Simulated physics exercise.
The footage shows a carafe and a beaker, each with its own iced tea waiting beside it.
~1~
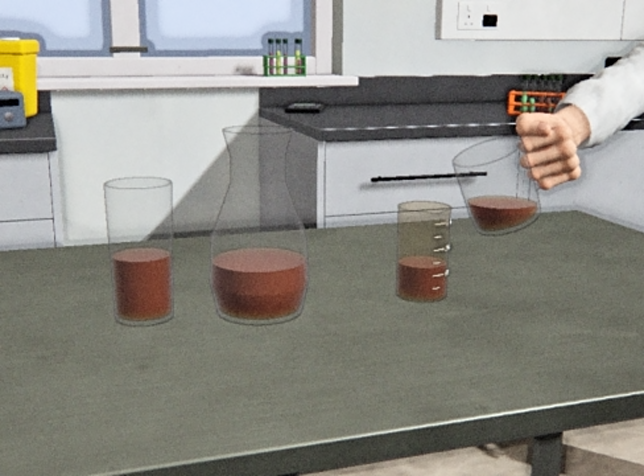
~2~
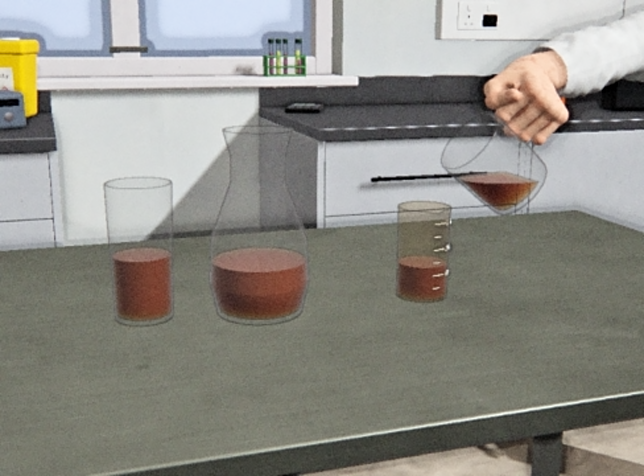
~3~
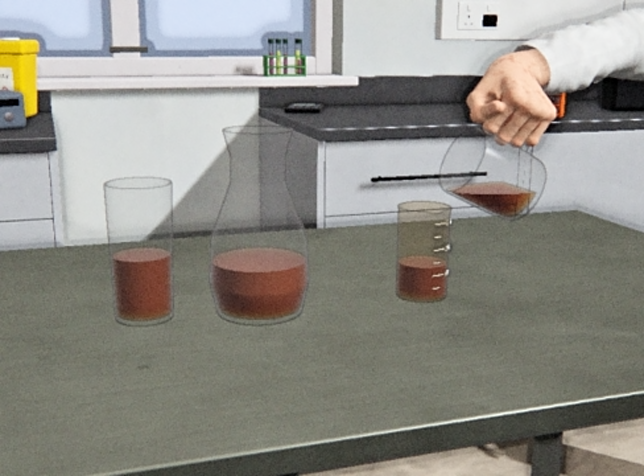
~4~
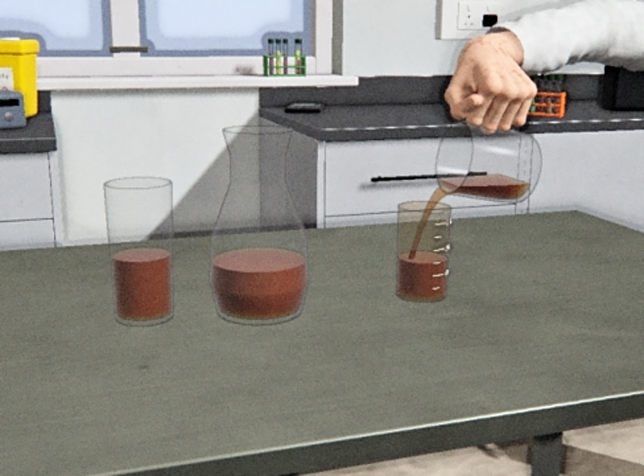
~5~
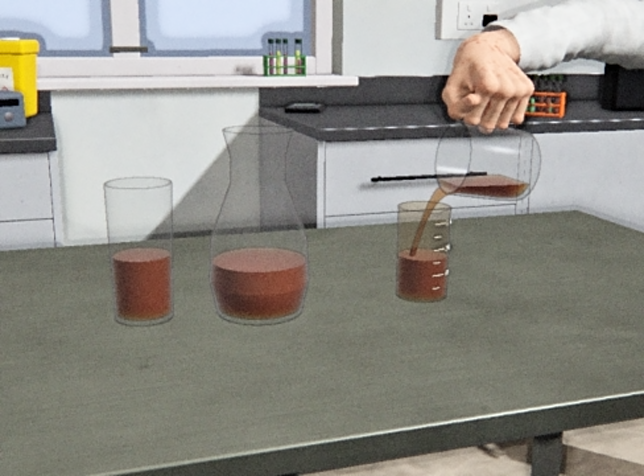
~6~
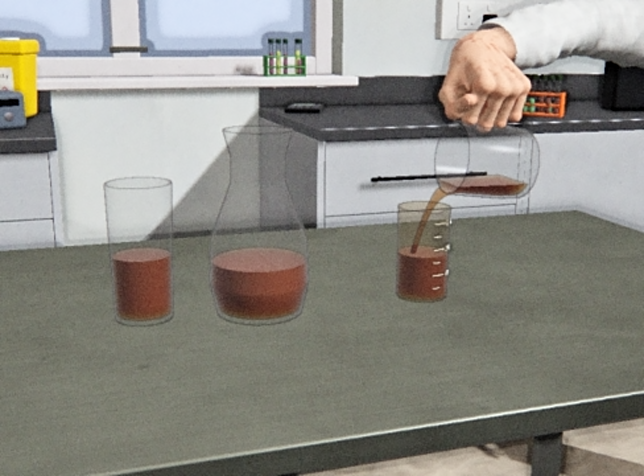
A hand in a white sleeve holds a clear glass vessel of reddish-brown liquid at the right of a grey-green table in a laboratory, seen from a steady, slightly raised view. A tall glass, a carafe and a marked beaker stand from left to right, each partly filled with similar liquid. The hand tilts the vessel leftward and pours a thin brown stream into the beaker, whose level rises slightly.
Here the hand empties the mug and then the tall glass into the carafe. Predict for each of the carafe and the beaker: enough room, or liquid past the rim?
The carafe has the capacity; the beaker has the capacity.
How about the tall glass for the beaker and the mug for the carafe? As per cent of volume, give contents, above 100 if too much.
In order: 100 in a hundred and 50 in a hundred.
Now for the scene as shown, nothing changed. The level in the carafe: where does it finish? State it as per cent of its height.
The level sits near 40 per cent of the height.
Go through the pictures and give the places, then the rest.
In the first picture, a hand has the mug; mug (497, 184) tipped 20° with all of its load; tall glass (141, 248) about half full; beaker (423, 250) about a third full; carafe (259, 220) about a quarter full.
In the second picture, the mug is tipped; mug (493, 163) tipped 50° with all of its load; beaker about a third full, surface at (422, 262).
In the third picture, the mug is tipped; mug (490, 174) tipped 65° with all of its load; beaker (423, 250) about a third full.
In the fourth picture, the stream is running; mug (485, 163) tipped 80° with about three quarters of its load; beaker about half full, surface at (422, 257).
In the fifth picture, the stream is running; mug (485, 162) tipped 80° with about three quarters of its load; carafe (259, 220) about a quarter full.
In the sixth picture, the stream is running; mug (484, 160) tipped 85° with about two thirds of its load; tall glass about half full, surface at (142, 255); beaker about half full, surface at (423, 252); carafe about a quarter full, surface at (259, 259).
Shortly, the beaker is about two thirds full.
At the finish, the carafe is about a third full; the beaker is about two thirds full.
